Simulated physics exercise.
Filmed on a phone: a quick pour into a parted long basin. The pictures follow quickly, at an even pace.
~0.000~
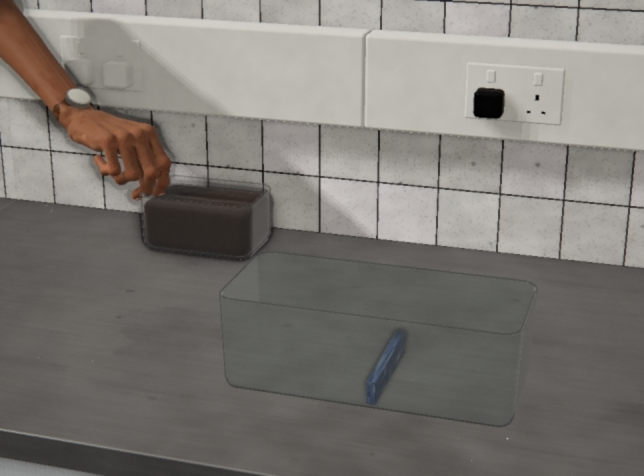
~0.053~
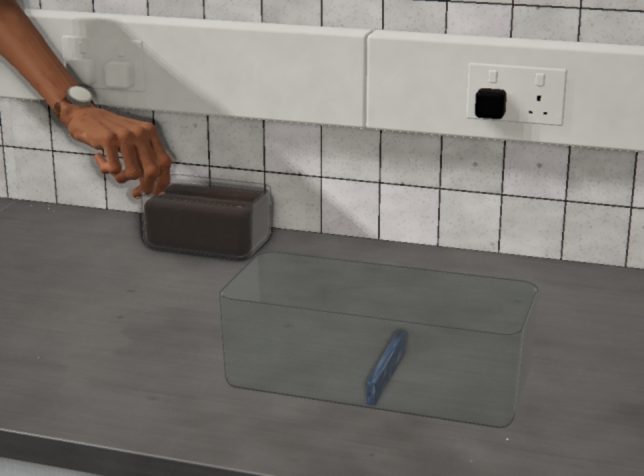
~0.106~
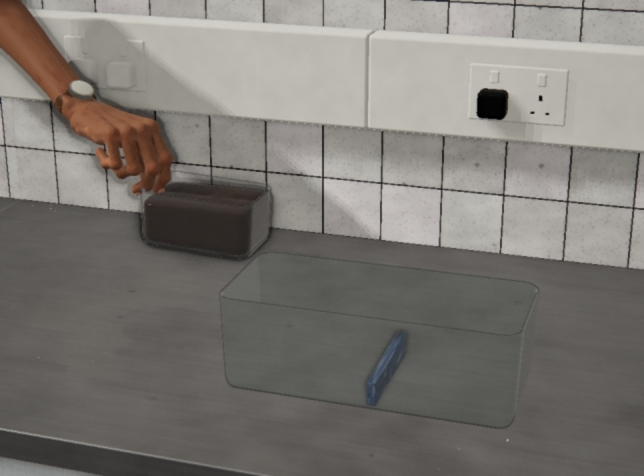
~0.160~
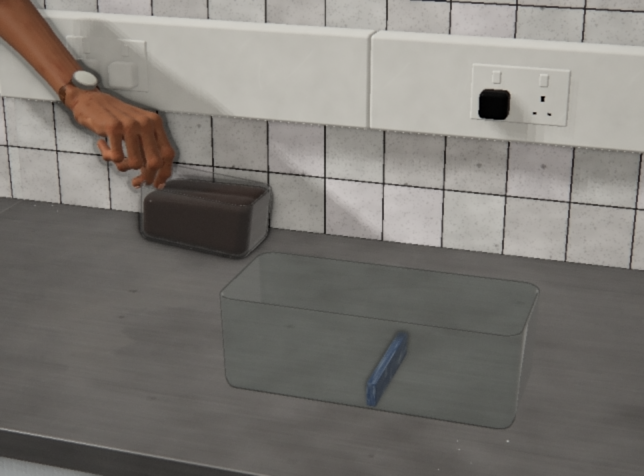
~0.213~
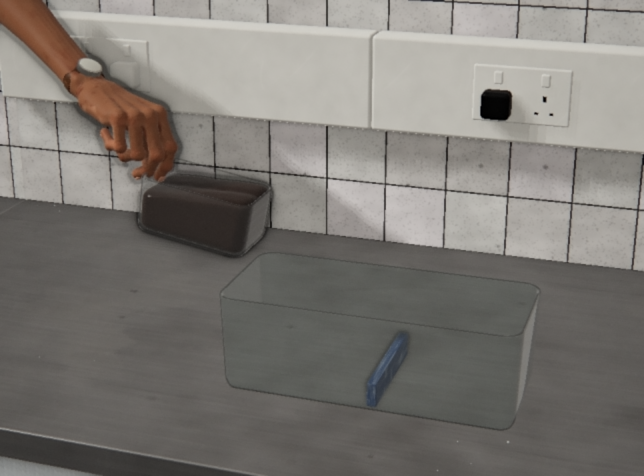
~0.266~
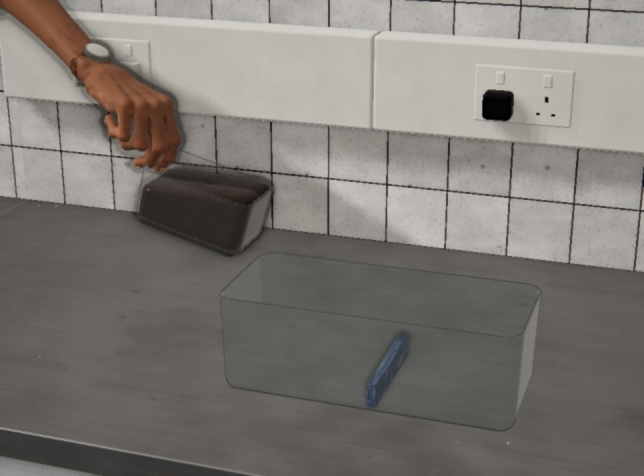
At first, a hand wearing a watch hovers by a small clear container with dark brown contents, behind a larger clear basin with a blue strip in it. The hand then shifts slightly right as the small container gradually tilts to the right, its left end lifting a little, while the basin stays still.
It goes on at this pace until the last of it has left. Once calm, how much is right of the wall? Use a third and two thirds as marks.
In the end not even a third is right of the wall.
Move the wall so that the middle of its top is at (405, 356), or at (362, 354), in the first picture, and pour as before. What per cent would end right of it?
Roughly 15 per cent, and 40 per cent.
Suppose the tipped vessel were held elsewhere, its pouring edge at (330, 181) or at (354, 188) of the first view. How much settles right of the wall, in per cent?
First some 85, then 85 per cent.
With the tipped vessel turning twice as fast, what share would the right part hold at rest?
About 25 per cent.
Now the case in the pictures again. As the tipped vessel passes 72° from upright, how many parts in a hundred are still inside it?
Roughly 40 in a hundred.
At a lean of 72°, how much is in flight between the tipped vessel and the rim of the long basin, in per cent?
About 40 per cent.
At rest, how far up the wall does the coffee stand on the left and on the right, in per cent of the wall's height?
Some 70 per cent left and 10 right.
Then, 0.67 s in, the tilt is 72° and 41 per cent is still to pour, 20 is left of the wall and 0 right of it.
Then, 0.96 s in, the tilt is 105° and 6 per cent is still to pour, 78 is left of the wall and 9 right of it.
Then, 1.27 s in, the tilt is 110° and 0 per cent is still to pour, 86 is left of the wall and 13 right of it.
Then, 1.61 s in, the tilt is 110° and 0 per cent is still to pour, 84 is left of the wall and 16 right of it.
Finally, 84 per cent lies left of the wall, 16 right of it and 1 outside.
